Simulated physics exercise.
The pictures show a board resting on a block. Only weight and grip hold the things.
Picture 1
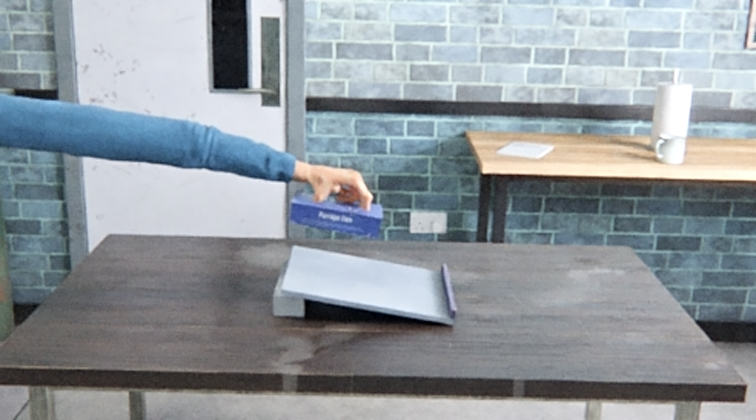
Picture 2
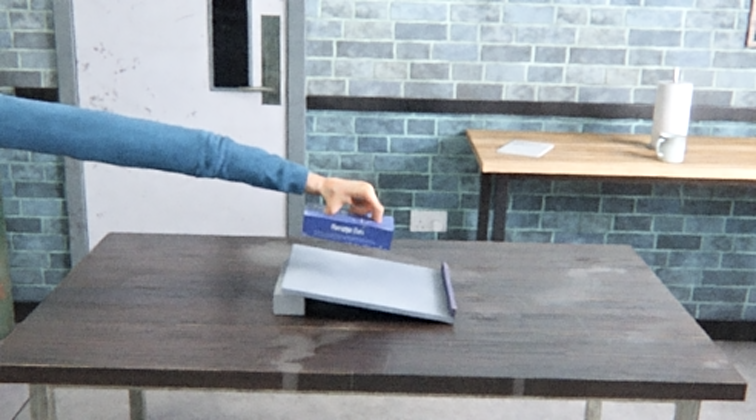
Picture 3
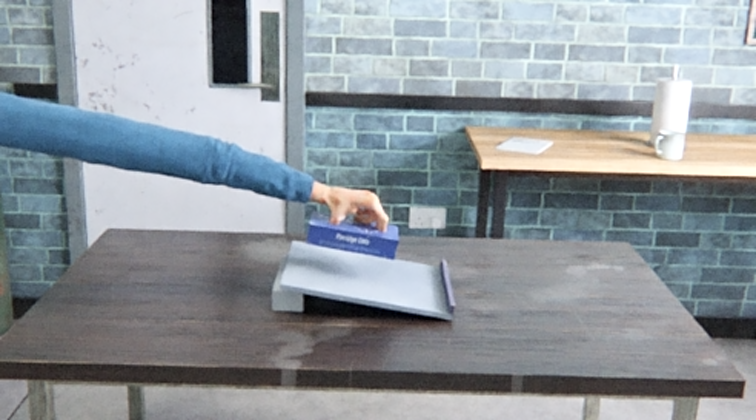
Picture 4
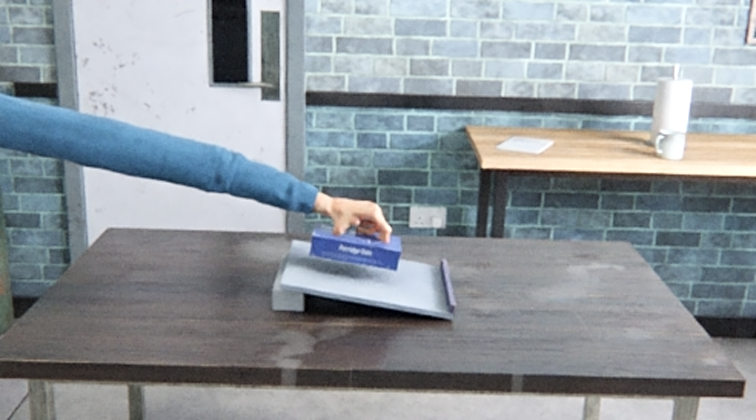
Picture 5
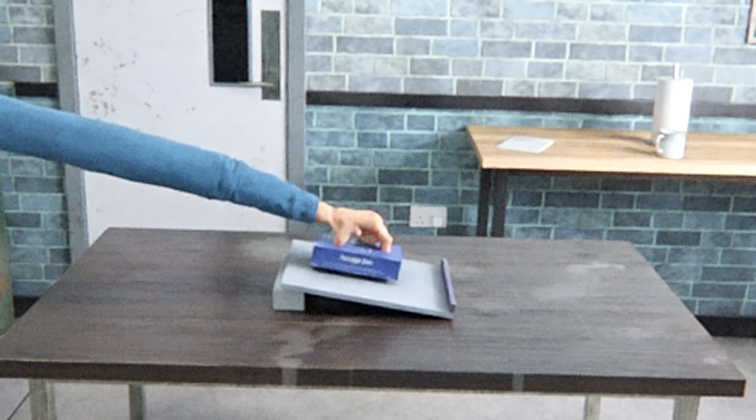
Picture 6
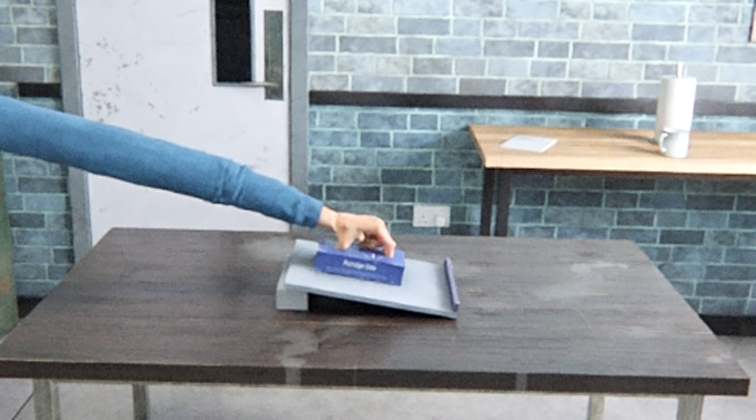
A blue packet, gripped from above by a hand in a blue sleeve, came down a short way and slightly right onto a sloping grey board, where the hand stayed on it.
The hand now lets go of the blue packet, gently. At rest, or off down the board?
Outcome: The blue packet remains at rest.
Then, 0.20 s later than the last frame, all is still.
Then, 0.50 s later than the last frame, blue packet resting near (360, 261).
When it is over, it is as before. End places, in pixels of the last picture, blue packet near (360, 261). The blue packet stays where it is put.
